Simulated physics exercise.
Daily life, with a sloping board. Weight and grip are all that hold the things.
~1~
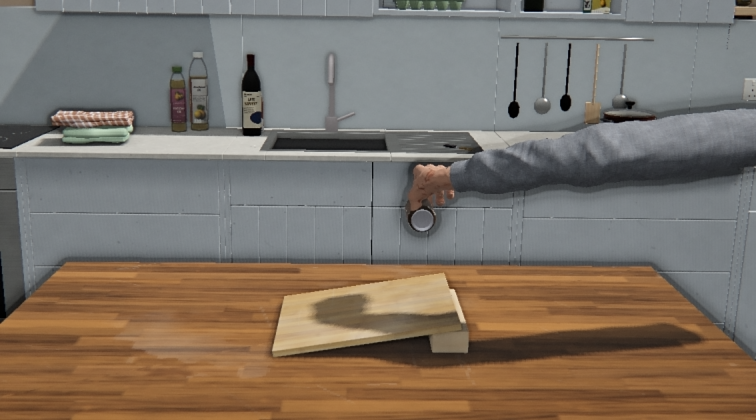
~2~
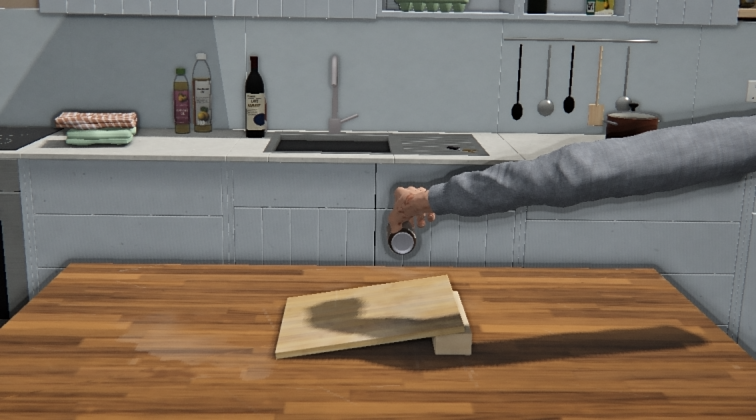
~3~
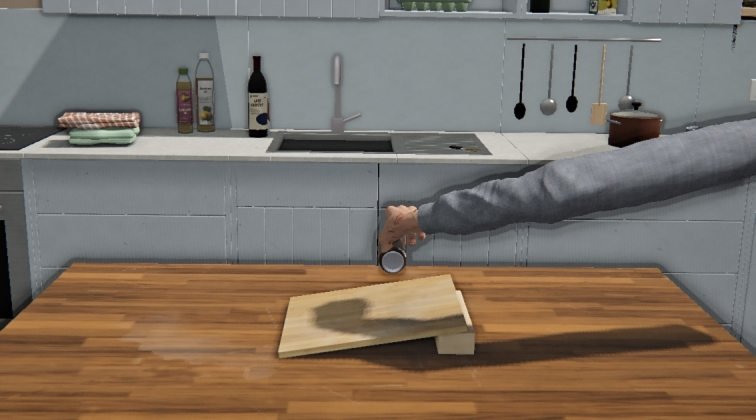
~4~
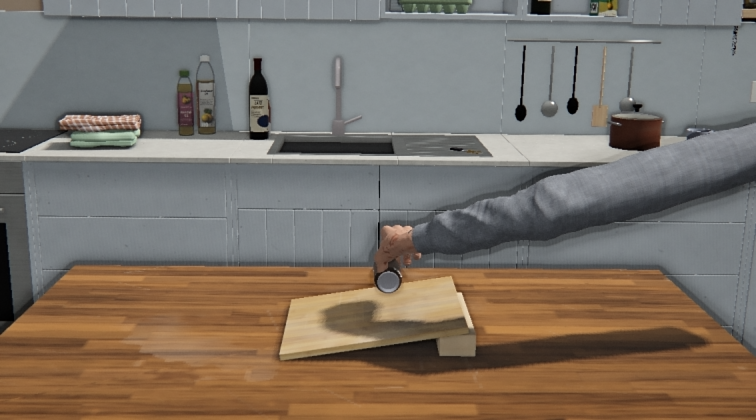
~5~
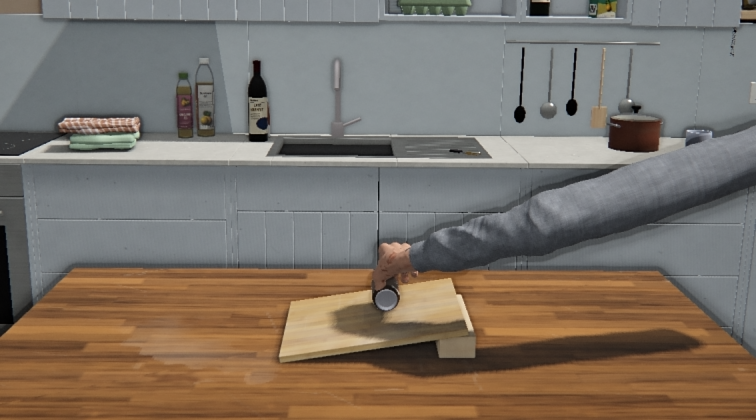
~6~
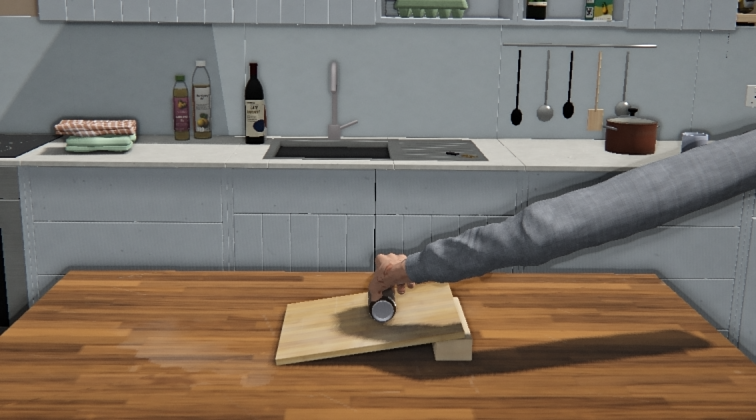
A hand in a grey sleeve, reaching in from the right, holds a small brown can on its side above a wooden table in a kitchen. The hand lowers the can, drifting slightly left, toward a sloping board propped on a block, and sets it on the board's surface, still gripping it.
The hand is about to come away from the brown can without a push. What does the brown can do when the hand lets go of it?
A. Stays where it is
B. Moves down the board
B.
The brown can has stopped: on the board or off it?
Result: The brown can does not stay on top.
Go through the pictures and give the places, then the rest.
In the first picture, on its way; brown can (420, 213).
In the second picture, on its way; brown can (401, 235).
In the third picture, on its way; brown can (392, 253).
In the fourth picture, on its way; brown can (388, 273).
In the fifth picture, on its way; brown can (385, 290).
In the sixth picture, set down, still held; brown can (382, 301).
Then, 1.10 s on from there, brown can now off the board.
Then, 2.10 s on from there, things are still on the move.
In the end, off the board, brown can. The brown can runs down the board.
